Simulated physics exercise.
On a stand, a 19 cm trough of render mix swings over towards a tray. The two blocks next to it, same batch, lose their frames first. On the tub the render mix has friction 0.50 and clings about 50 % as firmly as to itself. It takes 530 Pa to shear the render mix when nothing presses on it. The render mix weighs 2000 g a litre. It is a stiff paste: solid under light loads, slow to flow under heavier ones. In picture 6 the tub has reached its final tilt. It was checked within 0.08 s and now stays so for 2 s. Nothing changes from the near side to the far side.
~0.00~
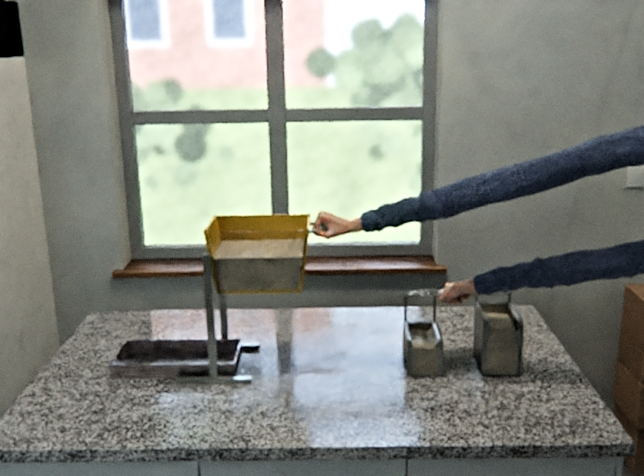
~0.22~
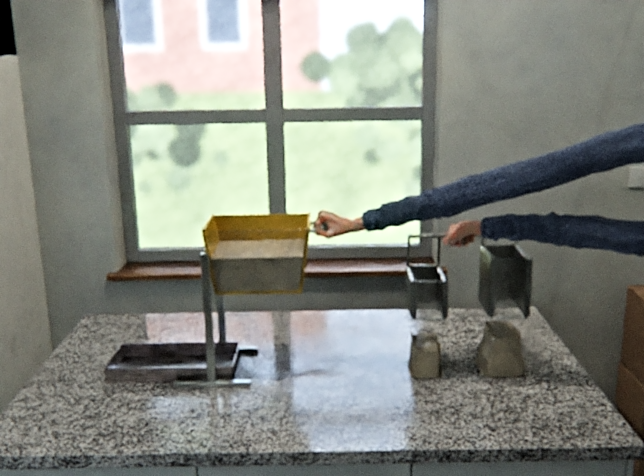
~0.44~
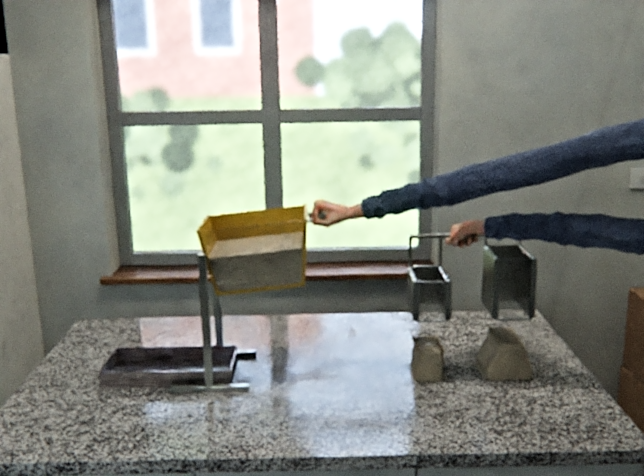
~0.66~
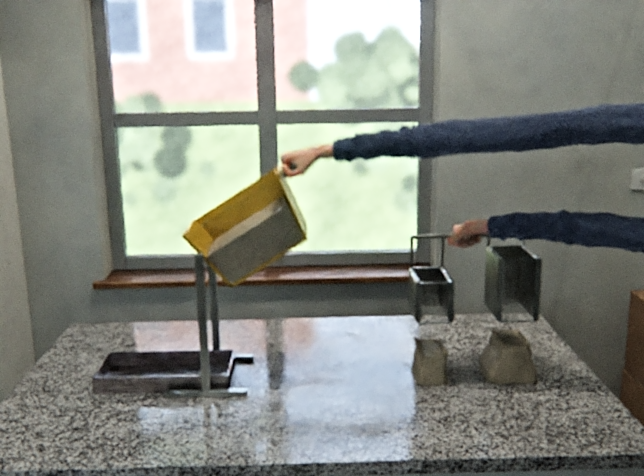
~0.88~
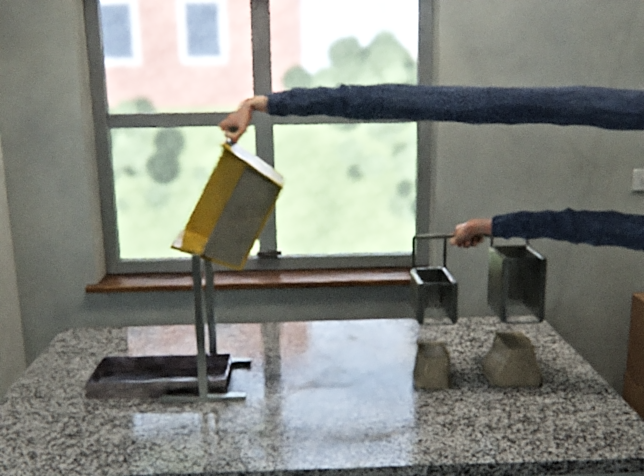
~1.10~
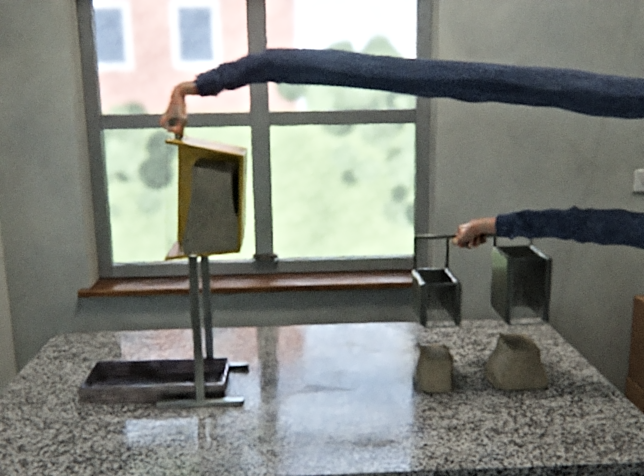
Two arms in dark sleeves reached in; one lifted two metal molds off a pair of gray lumps, the right one slumping slightly, then the other swung a yellow tub steeply up toward the left.
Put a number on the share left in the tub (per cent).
About 49 %.
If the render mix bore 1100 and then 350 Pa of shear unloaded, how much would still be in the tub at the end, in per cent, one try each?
In that order: 45 %, 45 %.
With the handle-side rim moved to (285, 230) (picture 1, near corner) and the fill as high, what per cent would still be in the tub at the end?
In that case some 70 per cent.
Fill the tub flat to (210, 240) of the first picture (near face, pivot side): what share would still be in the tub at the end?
Then about 35 %.
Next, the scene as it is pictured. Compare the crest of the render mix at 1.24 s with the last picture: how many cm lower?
Roughly 7 cm.
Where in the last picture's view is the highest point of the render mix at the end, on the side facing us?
At about (216, 220).
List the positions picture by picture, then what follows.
The first picture shows handle-side rim at (306, 230), tilt 0 degrees; crest of the render mix at (237, 257); block heights 10 cm, 16 cm (left to right).
The second picture shows handle-side rim at (307, 229), tilt 0 degrees; crest of the render mix at (236, 257); block heights 10 cm, 13 cm (left to right).
The third picture shows handle-side rim at (304, 219), tilt 5 degrees; crest of the render mix at (298, 249); block heights 10 cm, 12 cm (left to right).
The fourth picture shows handle-side rim at (274, 177), tilt 32 degrees; crest of the render mix at (285, 207); block heights 10 cm, 12 cm (left to right).
The fifth picture shows handle-side rim at (220, 147), tilt 62 degrees; crest of the render mix at (247, 169); block heights 10 cm, 12 cm (left to right).
The sixth picture shows handle-side rim at (166, 144), tilt 86 degrees; crest of the render mix at (192, 168); block heights 10 cm, 12 cm (left to right).
After 1.24 s, the tub is at 86 degrees and holds 96 %.
After 1.41 s, the tub is at 86 degrees and holds 60 %.
After 1.58 s, the tub is at 86 degrees and holds 49 %.
After 1.75 s, the tub is at 86 degrees and holds 49 %.
After 3.10 s, the tub is at 86 degrees and holds 49 %.
